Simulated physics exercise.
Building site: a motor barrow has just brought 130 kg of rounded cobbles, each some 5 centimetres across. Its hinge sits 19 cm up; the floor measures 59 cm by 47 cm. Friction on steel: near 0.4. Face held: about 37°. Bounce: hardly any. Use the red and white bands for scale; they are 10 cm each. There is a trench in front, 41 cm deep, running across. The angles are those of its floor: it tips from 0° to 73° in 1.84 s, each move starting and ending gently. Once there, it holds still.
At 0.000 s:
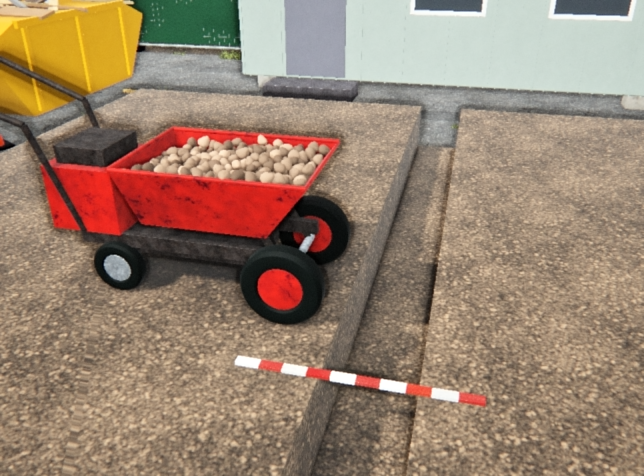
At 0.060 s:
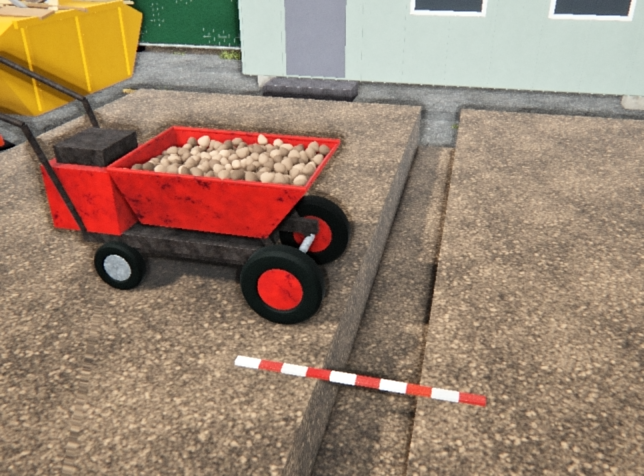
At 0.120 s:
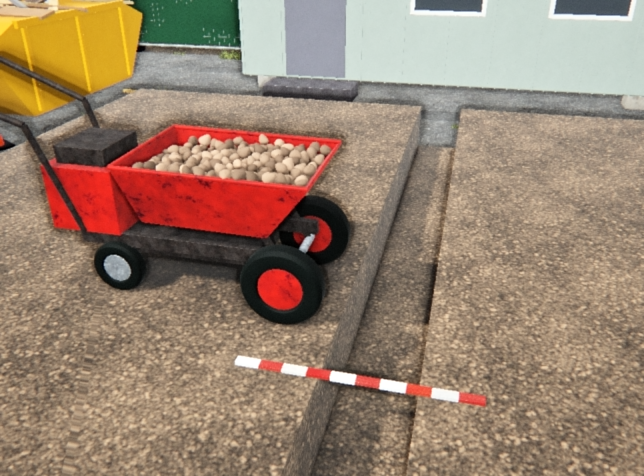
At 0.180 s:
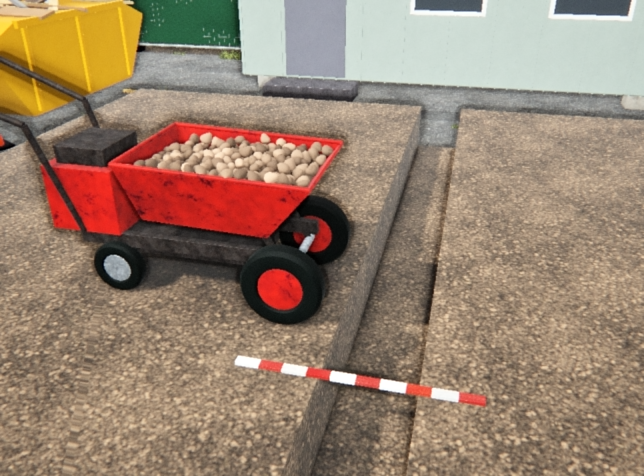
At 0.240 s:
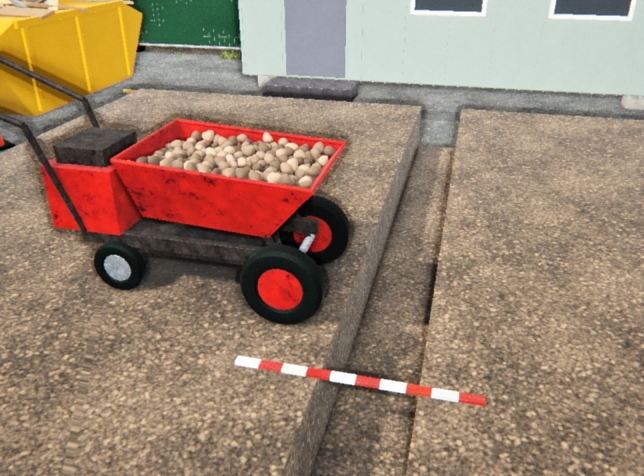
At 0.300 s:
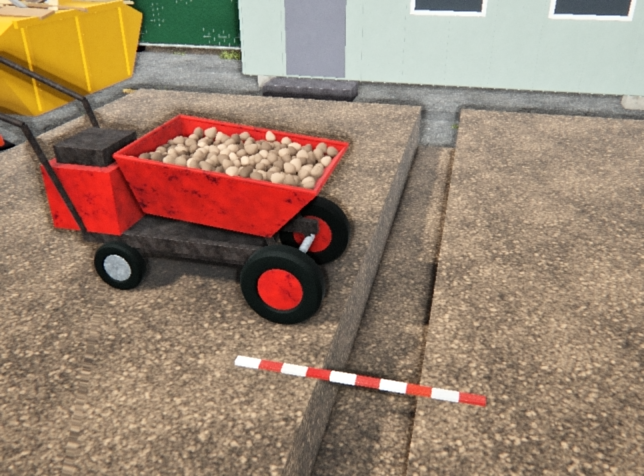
A red motor barrow loaded with rounded cobbles standing beside a trench, its skip tilting slightly and slowly to the right.
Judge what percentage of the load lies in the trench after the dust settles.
About 46 %.
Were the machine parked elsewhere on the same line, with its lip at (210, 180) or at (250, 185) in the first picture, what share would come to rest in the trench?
Roughly 90 percent for the first, and 100 percent for the second.
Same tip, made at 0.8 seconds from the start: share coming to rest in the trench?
It would be near 30 percent.
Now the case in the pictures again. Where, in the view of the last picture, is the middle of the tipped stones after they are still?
Their middle lands near (446, 305).
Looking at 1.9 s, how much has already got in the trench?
At that moment: Approx. 20 %.
After 1.4 s the floor is at 62°; 96 % in the skip, 4 % in the trench; the foremost stones are at (431, 292).
After 1.9 s the floor is at 73°; 38 % in the skip, 18 % in the trench, 44 % past the trench; the foremost stones are at (565, 316).
After 2.3 s the floor is at 73°; 15 % in the skip, 30 % in the trench, 56 % past the trench; the foremost stones are at (632, 321).
After 4.2 s the floor is at 73°; 0 % in the skip, 46 % in the trench, 54 % past the trench; the foremost stones are past the picture's edge.
